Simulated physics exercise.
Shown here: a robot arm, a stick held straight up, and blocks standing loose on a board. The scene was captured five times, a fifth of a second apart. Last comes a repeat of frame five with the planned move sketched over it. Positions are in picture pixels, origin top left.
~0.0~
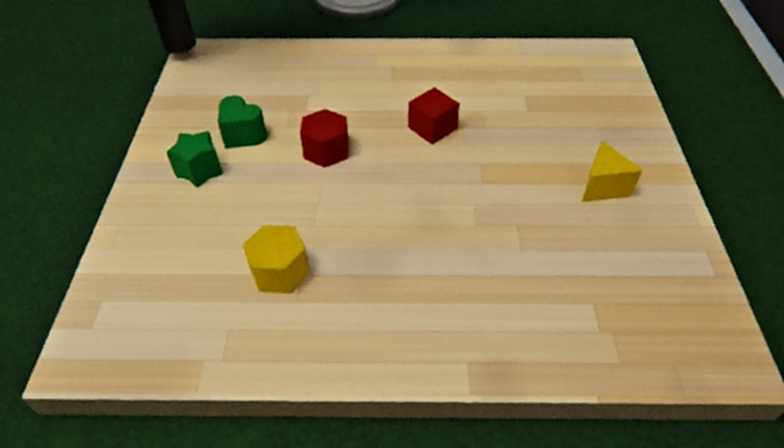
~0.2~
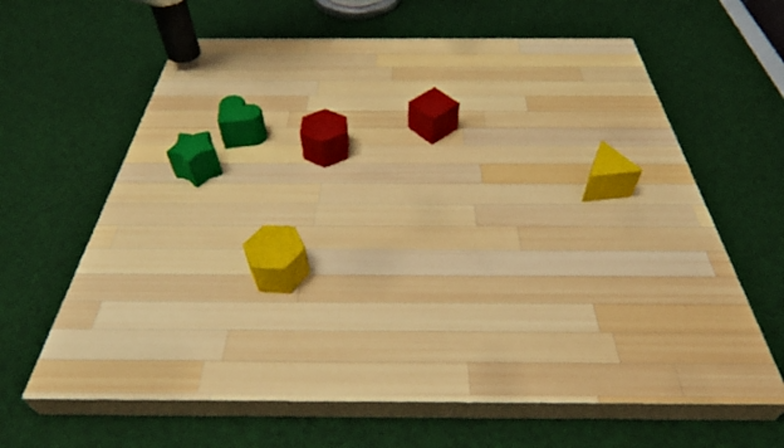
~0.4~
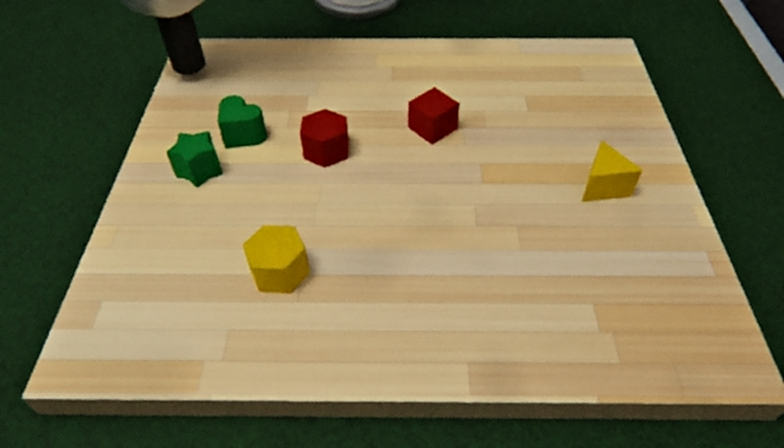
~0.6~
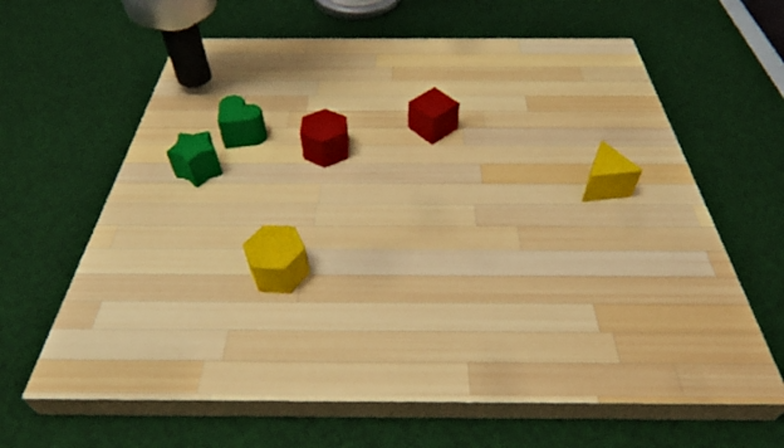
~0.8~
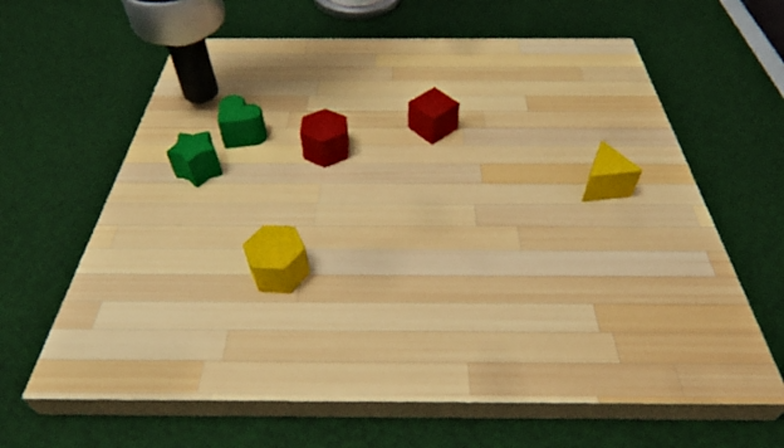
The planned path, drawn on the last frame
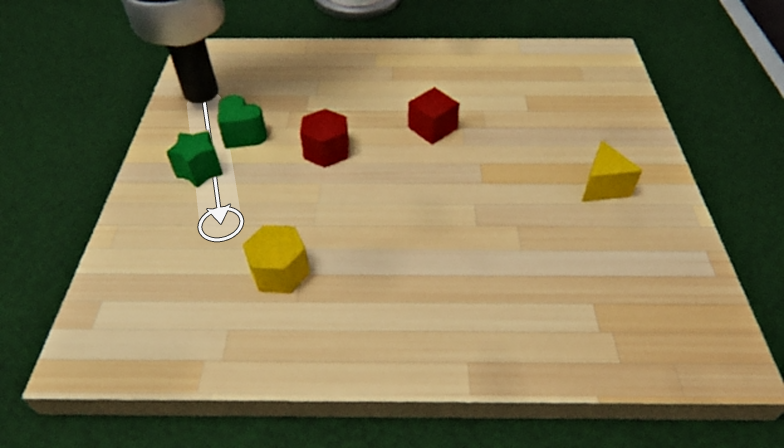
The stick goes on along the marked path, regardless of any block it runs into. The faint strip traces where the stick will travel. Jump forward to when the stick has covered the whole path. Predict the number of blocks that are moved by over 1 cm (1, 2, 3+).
Once the path ends, one block will have shifted.
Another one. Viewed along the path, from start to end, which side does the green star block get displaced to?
It slides rightward.
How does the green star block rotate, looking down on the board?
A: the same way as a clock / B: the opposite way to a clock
A - the same way as a clock.
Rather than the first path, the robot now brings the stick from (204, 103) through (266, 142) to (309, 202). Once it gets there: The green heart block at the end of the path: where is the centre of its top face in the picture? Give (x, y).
Its top face will be centred at roughly (264, 189).
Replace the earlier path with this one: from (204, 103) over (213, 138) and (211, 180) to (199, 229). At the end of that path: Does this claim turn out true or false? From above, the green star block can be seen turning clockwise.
The claim holds.
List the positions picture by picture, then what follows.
The first picture shows stick's lower end (180, 45); green star block (191, 144); green heart block (237, 109); yellow hexagon (274, 245).
The second picture shows stick (184, 54); blocks still.
The third picture shows stick (189, 65); blocks still.
The fourth picture shows stick (195, 78); blocks still.
The fifth picture shows stick (201, 93); green star block (191, 144); green heart block (237, 109); yellow hexagon (274, 245).
Drawn move, from (204, 103) directly to (221, 224).
On the path given first. One third of the way, stick (206, 128); green heart block (239, 110).
Two thirds of the way, stick (212, 169); green star block (184, 177), turned 30° clockwise; green heart block (241, 110).
At the end, stick (218, 214); green star block (170, 204), turned 80° clockwise; green heart block (241, 110); yellow hexagon still.
